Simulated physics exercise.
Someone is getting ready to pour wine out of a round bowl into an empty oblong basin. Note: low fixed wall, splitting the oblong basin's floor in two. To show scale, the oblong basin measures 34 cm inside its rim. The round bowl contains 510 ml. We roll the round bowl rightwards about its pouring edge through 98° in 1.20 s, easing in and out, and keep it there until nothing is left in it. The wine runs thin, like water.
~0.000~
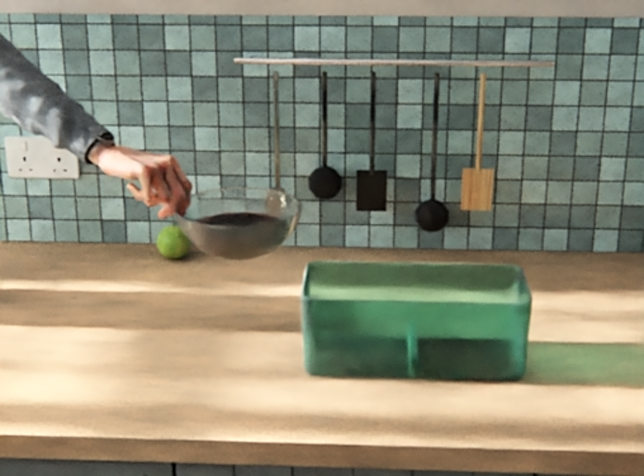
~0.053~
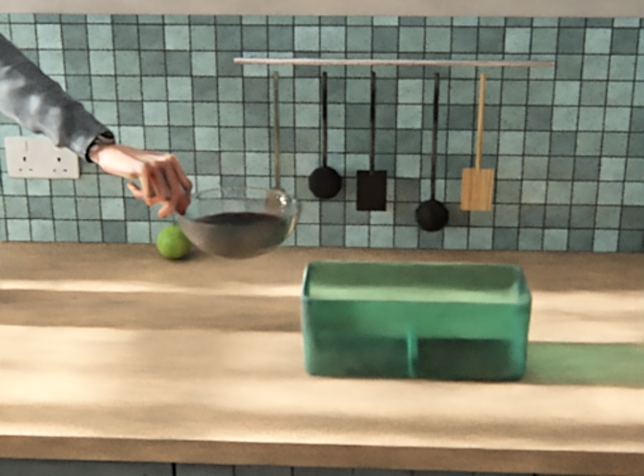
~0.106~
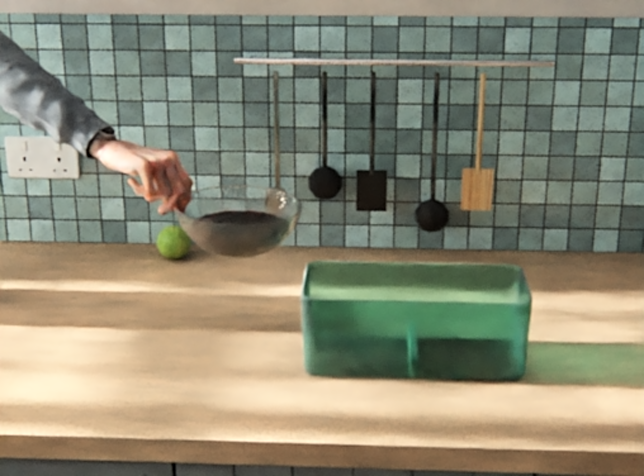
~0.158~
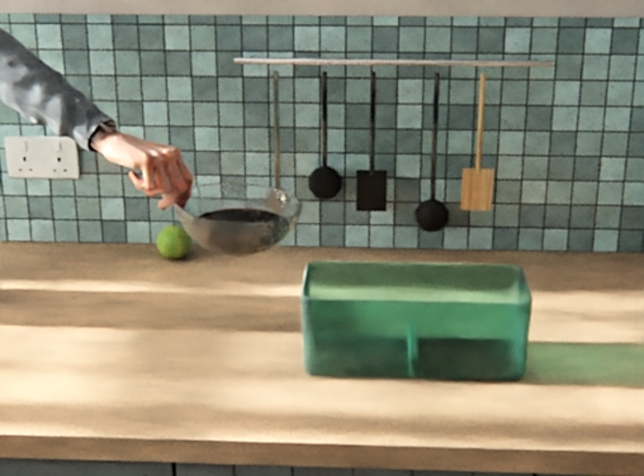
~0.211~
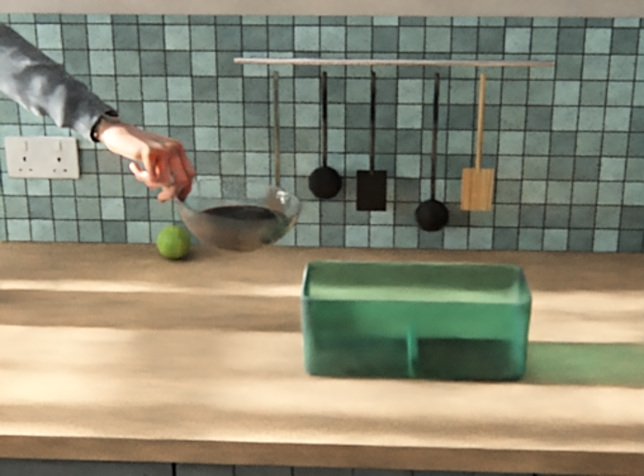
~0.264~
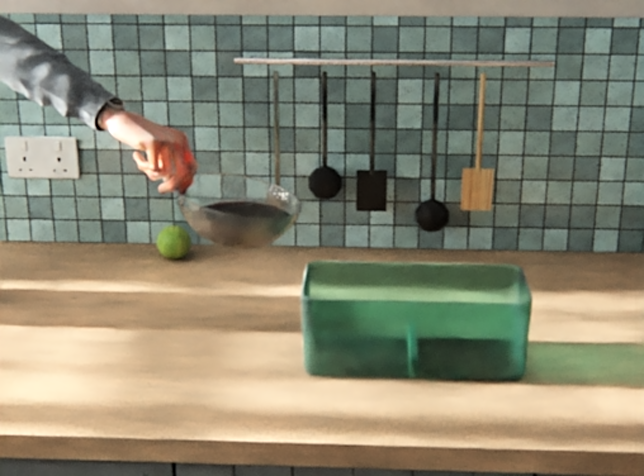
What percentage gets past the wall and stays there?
About 20 per cent.
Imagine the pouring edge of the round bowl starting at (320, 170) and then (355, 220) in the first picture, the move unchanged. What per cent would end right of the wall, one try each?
It comes to 20 per cent, and then 70 per cent.
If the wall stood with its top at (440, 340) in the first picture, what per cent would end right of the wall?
That would be about 20 in a hundred, I'd say.
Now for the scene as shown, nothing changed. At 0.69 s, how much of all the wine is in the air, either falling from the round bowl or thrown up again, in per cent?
Estimate: About 38 % of all of it.
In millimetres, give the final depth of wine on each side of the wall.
Depths at rest: Left around 18 mm, right around 4 mm.
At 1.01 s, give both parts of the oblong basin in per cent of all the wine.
Near 74 on the left, 9 on the right.
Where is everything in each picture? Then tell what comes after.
In the first picture, it leans 0°; its right rim is at (301, 209); the wine meets the walls at (189, 226) and (291, 228); the oblong basin's rim runs from (305, 280) to (527, 285); the wall's top is at (413, 340).
In the second picture, it leans 0°; its right rim is at (301, 209); the wine meets the walls at (188, 226) and (291, 227).
In the third picture, it leans 2°; its right rim is at (301, 209); the wine meets the walls at (189, 224) and (290, 226).
In the fourth picture, it leans 4°; its right rim is at (301, 209); the wine meets the walls at (190, 221) and (290, 224).
In the fifth picture, it leans 7°; its right rim is at (301, 209); the wine meets the walls at (190, 218) and (291, 222).
In the sixth picture, it leans 11°; its right rim is at (301, 209); the wine meets the walls at (191, 213) and (292, 218).
By 0.69 s the tilt is 61° and 57 per cent is still to pour, 5 is left of the wall and 0 right of it.
By 1.01 s the tilt is 92° and 1 per cent is still to pour, 75 is left of the wall and 9 right of it.
By 1.34 s the tilt is 98° and 0 per cent is still to pour, 79 is left of the wall and 20 right of it.
By 1.70 s the tilt is 98° and 0 per cent is still to pour, 78 is left of the wall and 20 right of it.
At rest 78 per cent lies left of the wall, 20 right of it and 2 outside.
